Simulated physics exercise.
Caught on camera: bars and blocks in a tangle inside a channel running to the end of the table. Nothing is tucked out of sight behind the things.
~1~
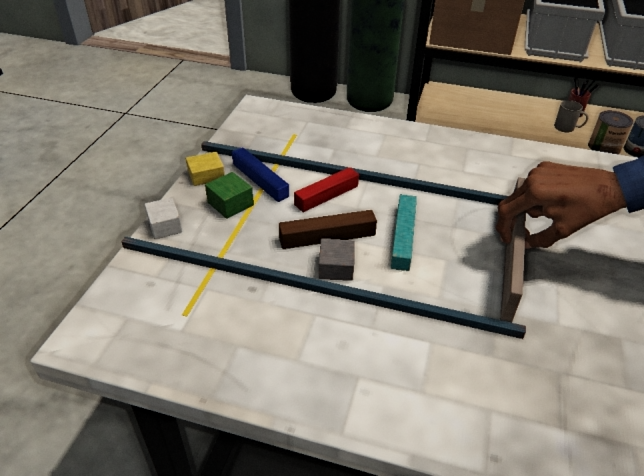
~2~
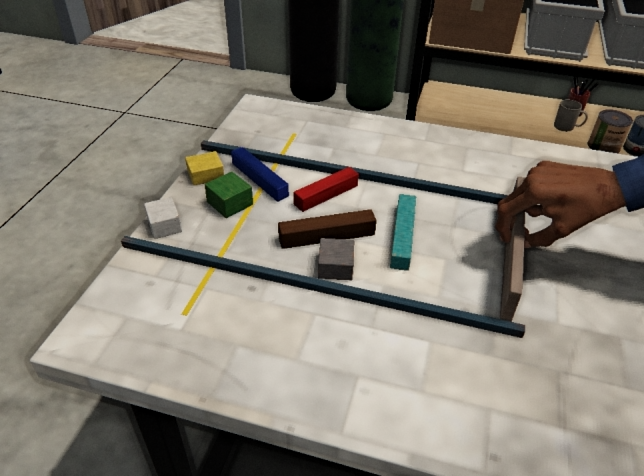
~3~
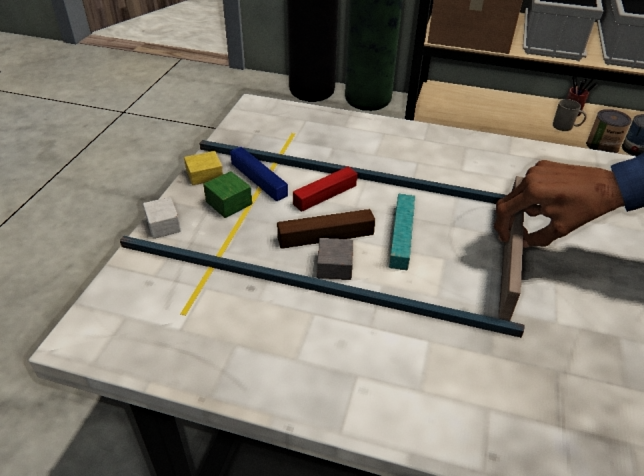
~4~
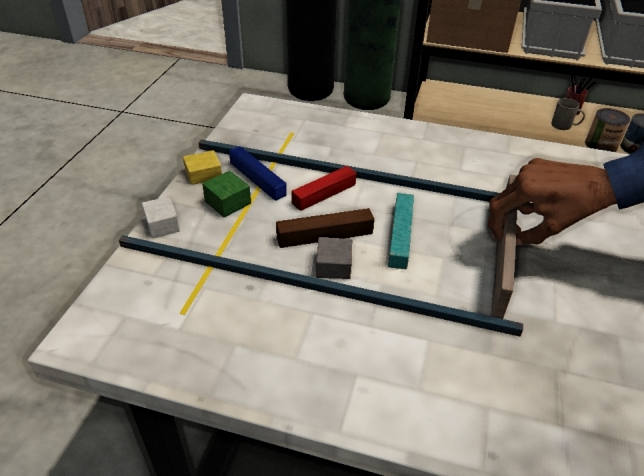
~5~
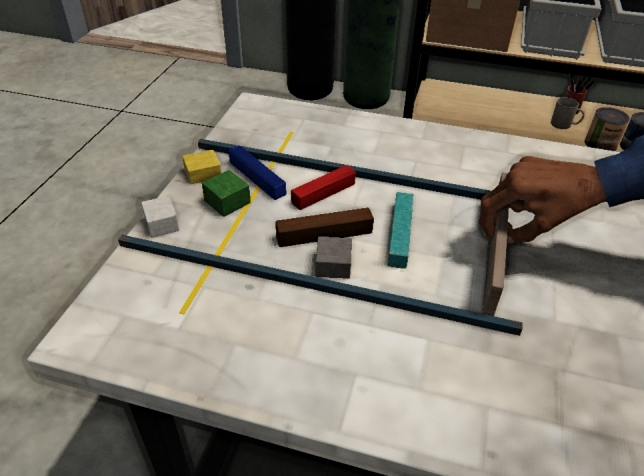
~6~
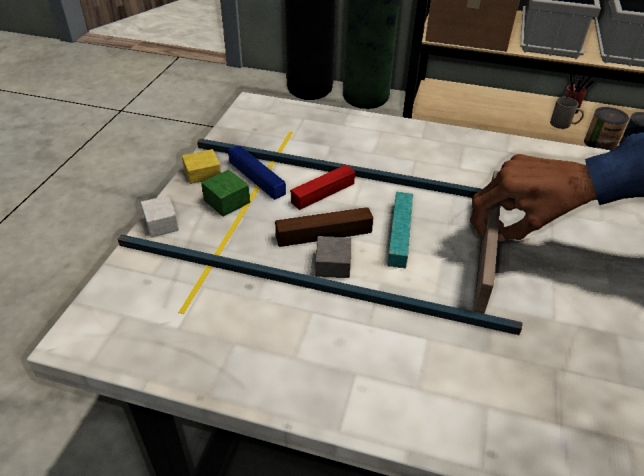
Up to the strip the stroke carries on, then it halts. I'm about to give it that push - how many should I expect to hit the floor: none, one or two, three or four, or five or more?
Expect none.
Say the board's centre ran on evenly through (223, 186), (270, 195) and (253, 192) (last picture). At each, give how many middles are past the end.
The numbers past the end are 3, 0 and 0.
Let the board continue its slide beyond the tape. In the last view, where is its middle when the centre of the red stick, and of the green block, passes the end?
Red stick: (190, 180); green block: (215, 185).
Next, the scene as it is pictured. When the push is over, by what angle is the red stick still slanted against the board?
I'd put it at about 25°.
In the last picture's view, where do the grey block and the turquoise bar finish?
The one named first is at (200, 232), the next at (240, 196).
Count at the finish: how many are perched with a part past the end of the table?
I'd put it at 3.
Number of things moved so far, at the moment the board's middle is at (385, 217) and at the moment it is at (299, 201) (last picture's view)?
Counting first: 2, next 5.
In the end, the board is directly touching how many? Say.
2 are in contact with it.
Soon after, none off yet; white block at rest near (160, 216); yellow block at rest near (202, 166); green block at rest near (226, 193).
At rest, the number that fall off is zero.
